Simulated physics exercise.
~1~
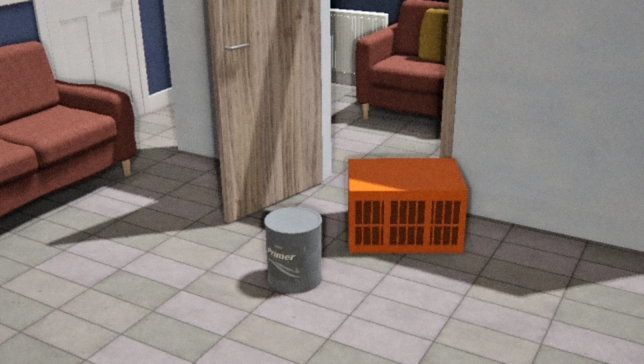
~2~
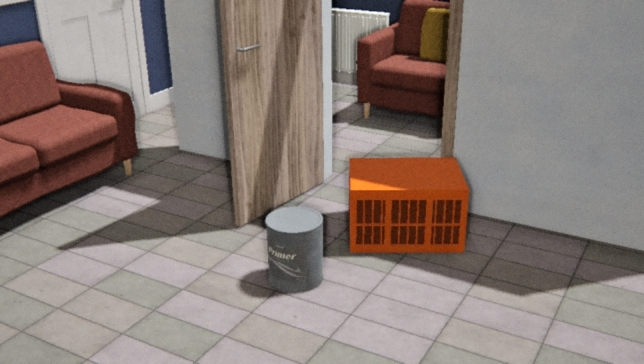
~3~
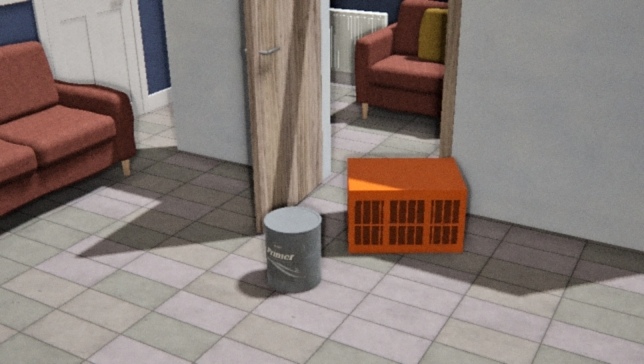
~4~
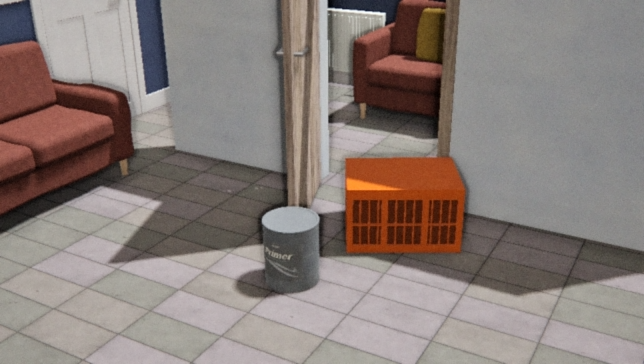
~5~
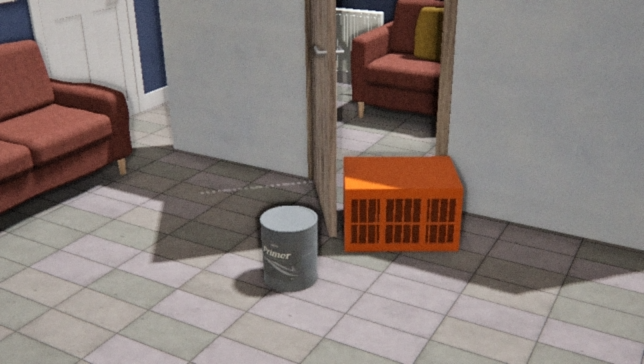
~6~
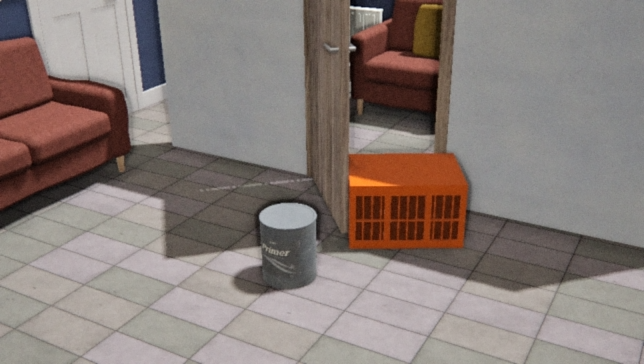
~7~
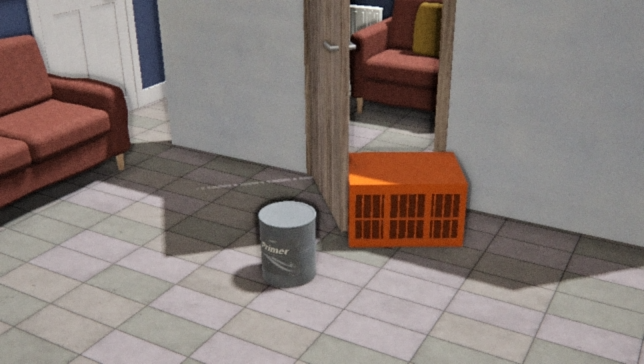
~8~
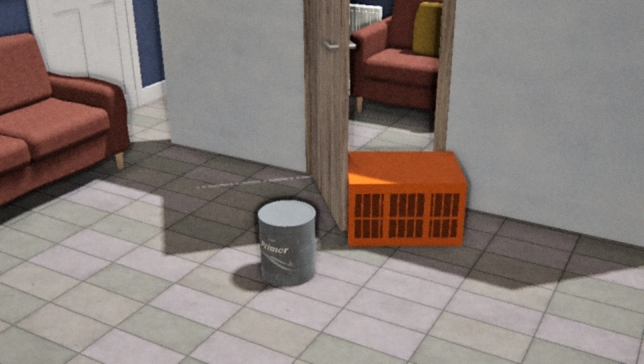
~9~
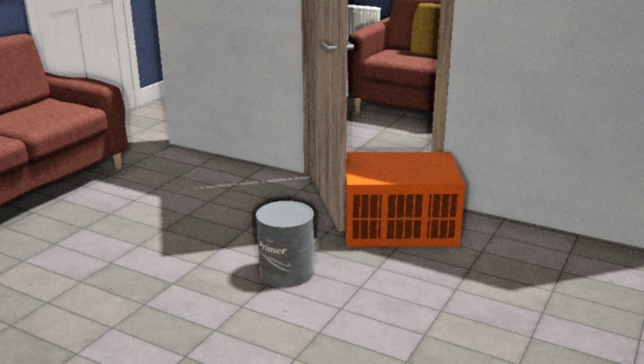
In a tiled room with red sofas, a wooden door swung slowly toward its frame, passing behind a grey pail, then stopped against an orange crate by the doorway and stayed partly open, while the pail and crate stood where they were.
